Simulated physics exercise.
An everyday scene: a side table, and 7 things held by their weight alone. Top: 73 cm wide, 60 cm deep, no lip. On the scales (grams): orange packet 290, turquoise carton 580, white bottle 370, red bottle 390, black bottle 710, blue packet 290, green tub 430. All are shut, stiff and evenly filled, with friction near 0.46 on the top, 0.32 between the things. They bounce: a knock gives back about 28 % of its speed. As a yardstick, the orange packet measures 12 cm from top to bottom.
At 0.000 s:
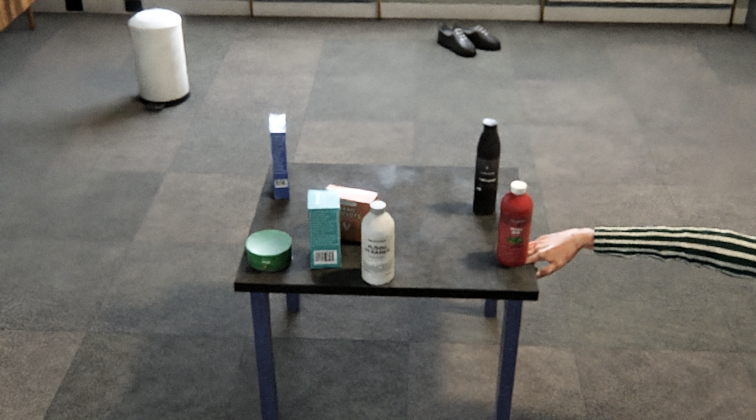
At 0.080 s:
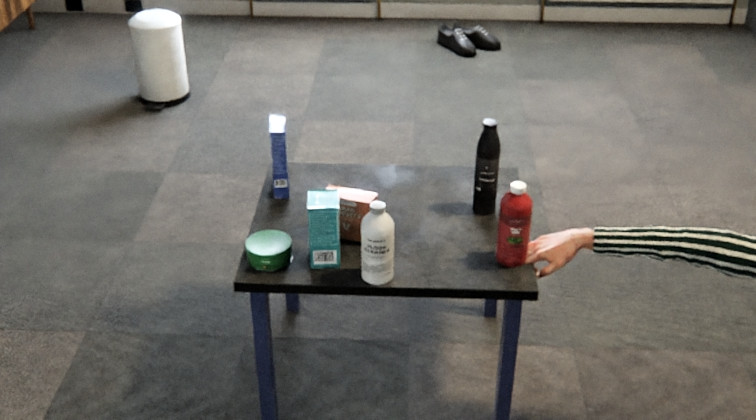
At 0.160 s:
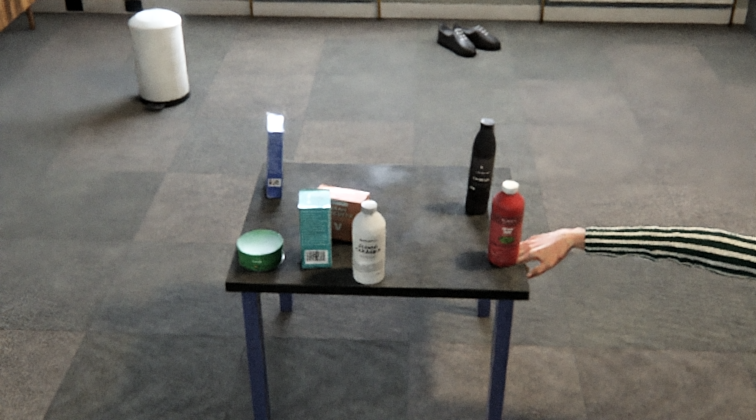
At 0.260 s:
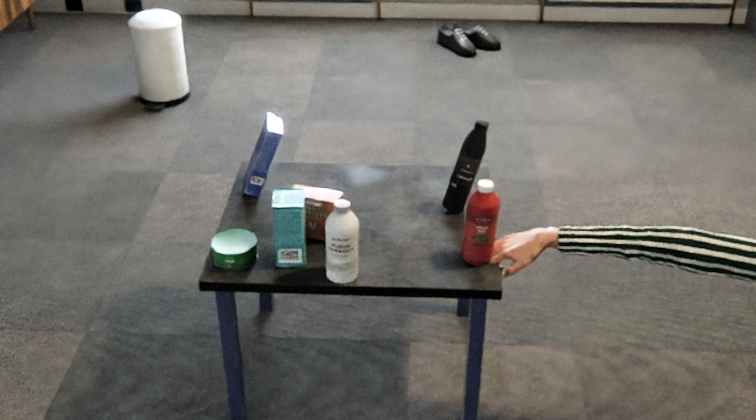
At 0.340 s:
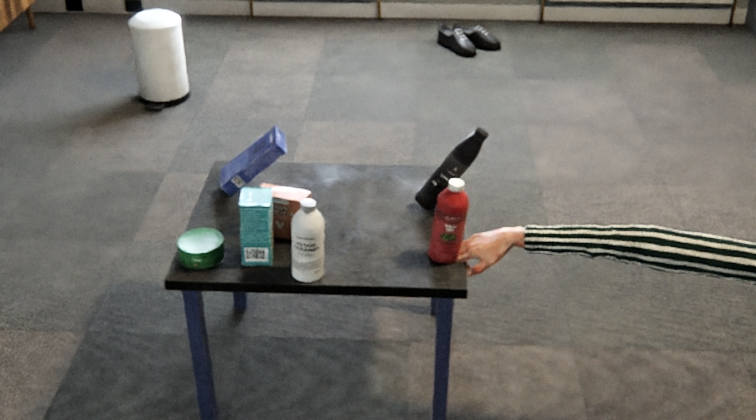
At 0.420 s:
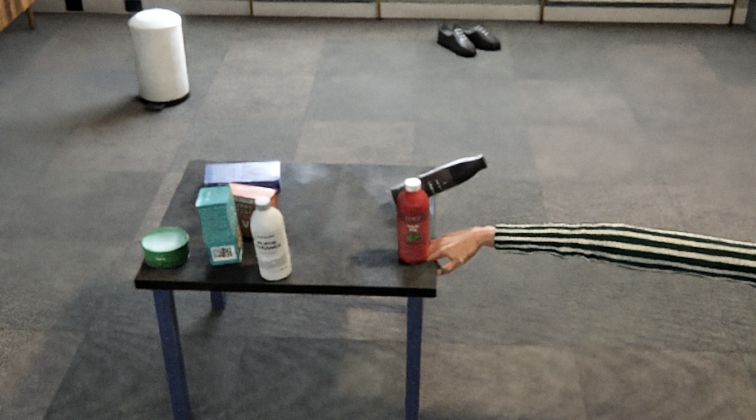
At first, bottles, packets and a green tub stand on a dark side table while a striped-sleeved hand rests at its right edge. The hand pushes the table left, and the blue packet and black bottle tilt right; the packet topples flat and the bottle tips over beyond the table's edge.
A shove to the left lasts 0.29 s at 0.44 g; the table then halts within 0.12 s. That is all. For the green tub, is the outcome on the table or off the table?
The green tub falls off the table.
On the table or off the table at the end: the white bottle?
The white bottle ends off the table.
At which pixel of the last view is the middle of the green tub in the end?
Near (46, 391).
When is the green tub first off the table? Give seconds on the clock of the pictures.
At about 0.5 s.
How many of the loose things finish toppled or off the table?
That comes to 6.
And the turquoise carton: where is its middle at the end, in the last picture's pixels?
Around (154, 244).
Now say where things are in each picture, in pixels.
In the first picture, green tub (270, 251); orange packet (350, 214).
In the second picture, white bottle (377, 241); red bottle (515, 223).
In the third picture, table along by 2 cm; blue packet (275, 156) tilted 5°; black bottle (482, 167) tilted 3°.
In the fourth picture, table along by 9 cm; blue packet (263, 155) tilted 22°; orange packet (316, 214).
In the fifth picture, table along by 17 cm; blue packet (253, 161) tilted 52°; white bottle (308, 239).
In the sixth picture, table along by 24 cm; green tub (166, 248) 2 cm from its spot; black bottle (440, 180) off the table.
By 0.62 s, table along by 25 cm; green tub now off the table; red bottle on its side; white bottle tilted 61°.
By 0.82 s, table along by 25 cm; white bottle now off the table; turquoise carton on its side; red bottle on its side.
When it is over (1.3 s), off the table, white bottle and green tub; lying over on the table, turquoise carton, red bottle, black bottle and blue packet; not toppled but over 5 cm from the start, orange packet. In the last view, green tub near (46, 391).
